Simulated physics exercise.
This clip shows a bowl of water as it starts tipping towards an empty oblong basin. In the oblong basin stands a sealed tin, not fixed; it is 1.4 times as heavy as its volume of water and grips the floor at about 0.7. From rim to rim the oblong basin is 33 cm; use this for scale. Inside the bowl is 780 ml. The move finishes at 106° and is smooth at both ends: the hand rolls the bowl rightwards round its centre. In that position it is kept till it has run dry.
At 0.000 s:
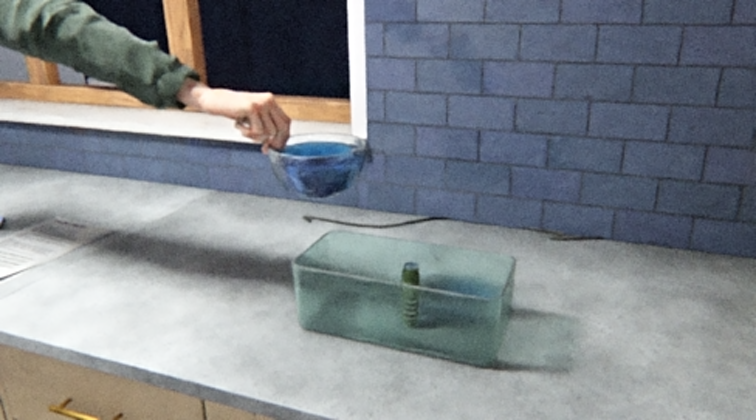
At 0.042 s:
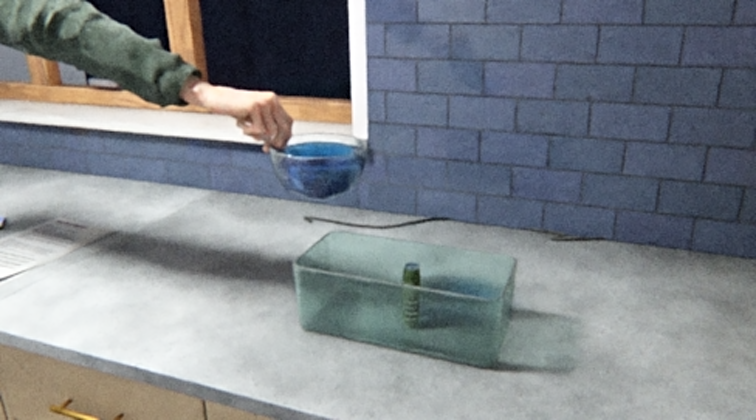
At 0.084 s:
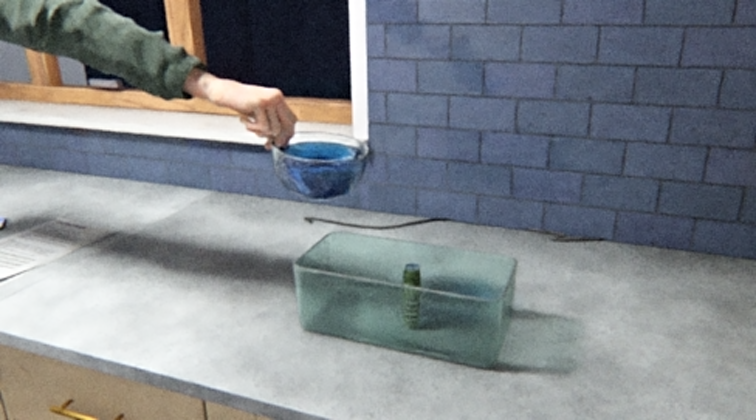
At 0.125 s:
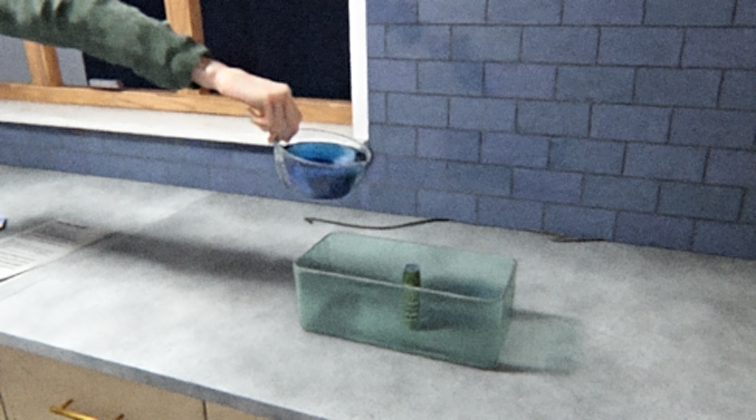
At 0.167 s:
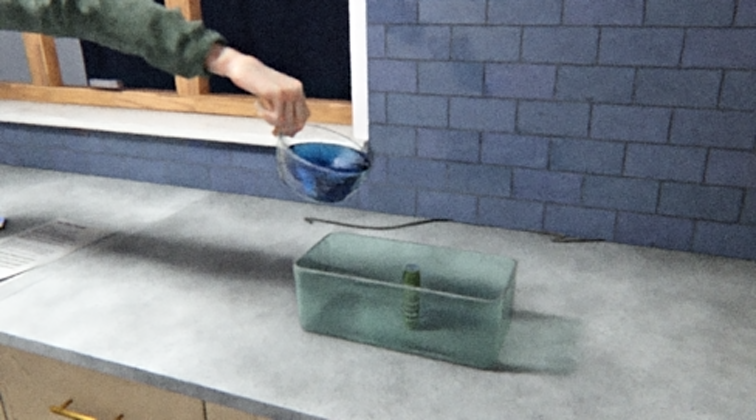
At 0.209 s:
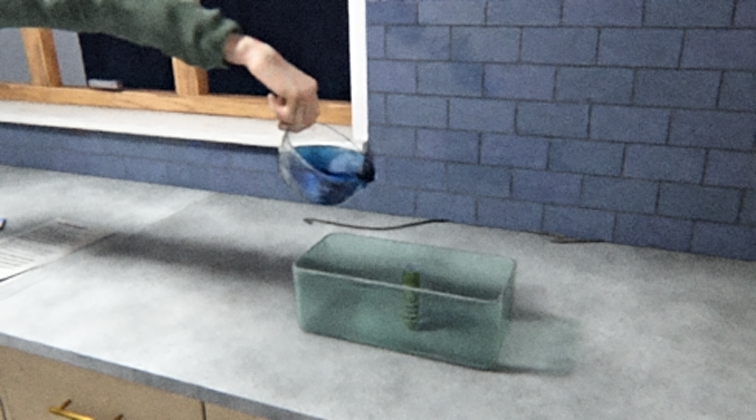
A hand in a green sleeve tilting a clear bowl of blue water rightwards above an oblong glass basin on a grey counter.
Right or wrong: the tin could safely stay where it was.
Wrong, it goes over.
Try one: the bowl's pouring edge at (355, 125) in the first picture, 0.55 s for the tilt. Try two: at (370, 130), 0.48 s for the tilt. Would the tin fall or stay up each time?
First it goes over; then it topples.
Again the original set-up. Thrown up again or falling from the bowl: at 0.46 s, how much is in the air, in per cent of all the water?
Some 42 % is the figure.
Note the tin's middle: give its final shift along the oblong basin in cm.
Shift of tin centre: Approx. 7.5 cm.
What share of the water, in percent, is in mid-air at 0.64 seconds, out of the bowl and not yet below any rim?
About 4 percent.
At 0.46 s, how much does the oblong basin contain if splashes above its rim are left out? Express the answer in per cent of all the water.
Fraction in basin: Approx. 44%.
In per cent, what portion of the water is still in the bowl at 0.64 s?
I'd say some 1 per cent remains.
Then, 0.46 s in, the tilt is 101° and 14 per cent is still to pour; the tin stands where it began.
Then, 0.64 s in, the tilt is 106° and 1 per cent is still to pour; the tin leans 13°.
Then, 0.82 s in, the tilt is 106° and 0 per cent is still to pour; the tin leans 54°.
Then, 1.03 s in, the tilt is 106° and 0 per cent is still to pour; the tin lies on its side.
Finally, the tin lies on its side.
